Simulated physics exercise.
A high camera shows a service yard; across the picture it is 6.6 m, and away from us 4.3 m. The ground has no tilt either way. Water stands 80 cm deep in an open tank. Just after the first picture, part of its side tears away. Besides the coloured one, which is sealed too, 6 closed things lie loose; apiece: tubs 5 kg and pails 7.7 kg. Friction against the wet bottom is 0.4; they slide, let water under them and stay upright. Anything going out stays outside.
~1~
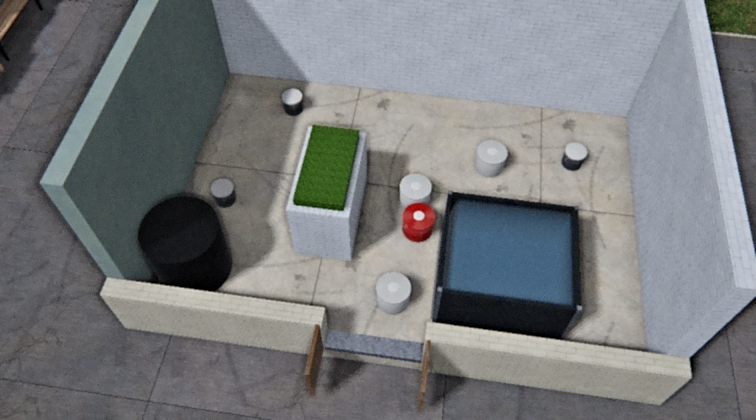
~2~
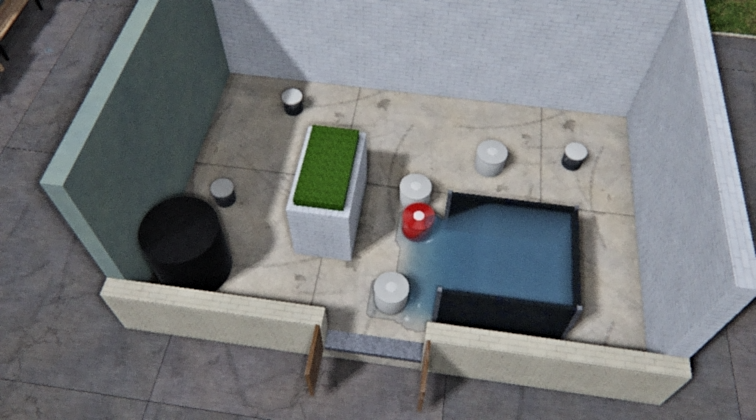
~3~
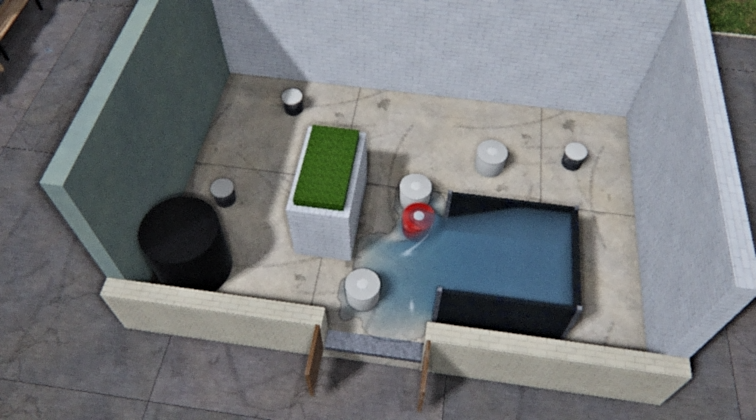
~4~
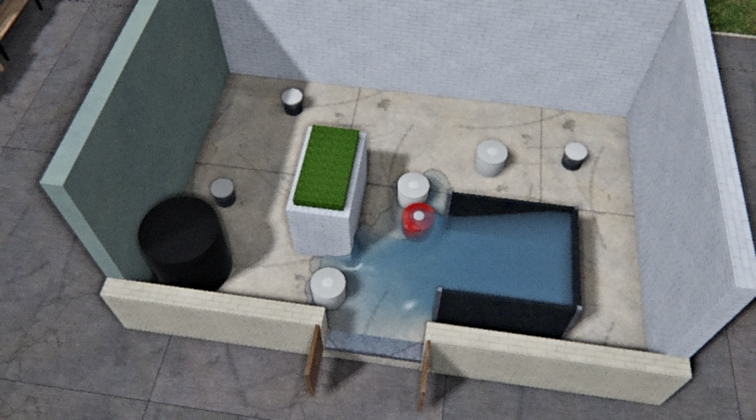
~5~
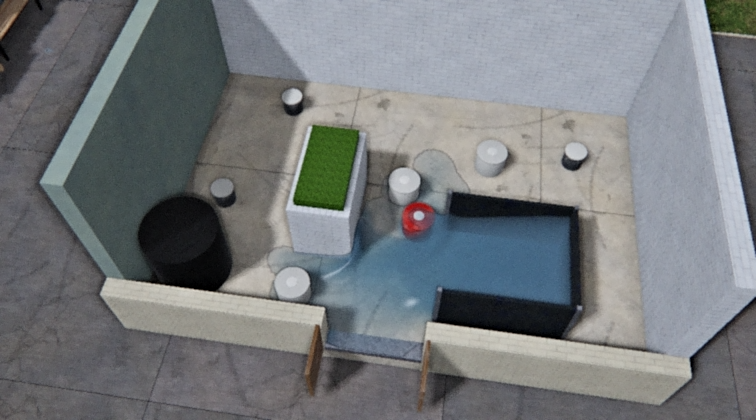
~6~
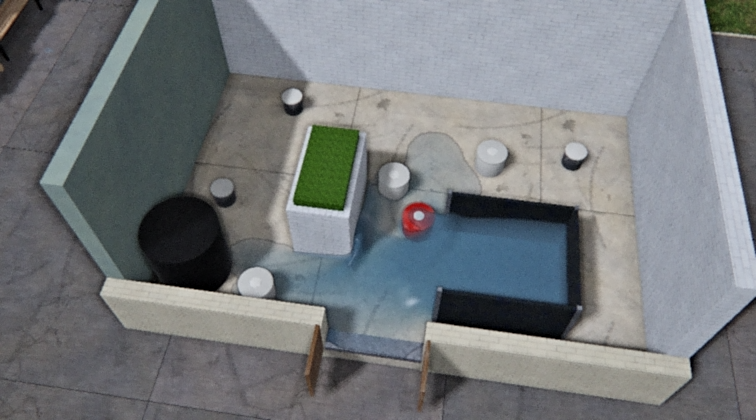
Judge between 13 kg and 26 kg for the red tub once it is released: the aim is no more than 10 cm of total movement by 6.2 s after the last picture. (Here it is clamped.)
Judgement: Neither mass works.
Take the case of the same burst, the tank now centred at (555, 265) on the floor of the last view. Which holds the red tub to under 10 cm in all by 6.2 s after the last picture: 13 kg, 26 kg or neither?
Then, in short, nothing offered works.
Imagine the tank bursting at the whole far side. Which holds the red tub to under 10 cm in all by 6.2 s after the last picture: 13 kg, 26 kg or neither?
So the lighter pick works.
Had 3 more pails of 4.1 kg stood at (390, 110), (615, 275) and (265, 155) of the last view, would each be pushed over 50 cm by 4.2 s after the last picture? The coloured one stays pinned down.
Going through them in turn, the answers are too far, not too far and too far.
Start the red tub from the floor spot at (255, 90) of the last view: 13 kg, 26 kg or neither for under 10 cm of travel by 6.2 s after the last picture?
Going by the scene, both weights fall short.
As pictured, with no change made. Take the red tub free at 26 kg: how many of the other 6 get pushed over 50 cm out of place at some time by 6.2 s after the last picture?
It adds up to 5.
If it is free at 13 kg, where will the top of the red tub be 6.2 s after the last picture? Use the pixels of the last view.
Near (603, 144).
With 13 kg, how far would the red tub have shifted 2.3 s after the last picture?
Shift: About 300 cm.
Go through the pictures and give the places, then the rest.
In the first frame, the red tub at (419, 216) rests on the ground; 2.2 m2 under water; 0 of 7 have shifted.
In the second frame, the red tub at (419, 216), on the bottom; 3.0 m2 under water; 0 of 7 have shifted.
In the third frame, the red tub at (419, 216), on the bottom; 4.2 m2 under water; 1 of 7 have shifted.
In the fourth frame, the red tub at (419, 216) rests on the ground; water covers 5.5 m2; 1 of 7 have shifted.
In the fifth frame, the red tub at (419, 216) rests on the ground; 6.7 m2 under water; 2 of 7 have shifted.
In the sixth frame, the red tub at (419, 216), on the bottom; 8.0 m2 under water; 2 of 7 have shifted.
Then, 0.6 s after the last picture the red tub would be 170 cm from its start with 13 kg and 172 cm from its start with 26 kg; 7 cm of water round it then.
Then, 2.3 s after the last picture the red tub would be 277 cm from its start with 13 kg and 242 cm from its start with 26 kg; 12 cm of water round it then.
Then, 4.2 s after the last picture the red tub would be 314 cm from its start with 13 kg and 242 cm from its start with 26 kg; 6 cm of water round it then.
Then, 6.2 s after the last picture the red tub would be 310 cm from its start with 13 kg and 242 cm from its start with 26 kg; 5 cm of water round it then.
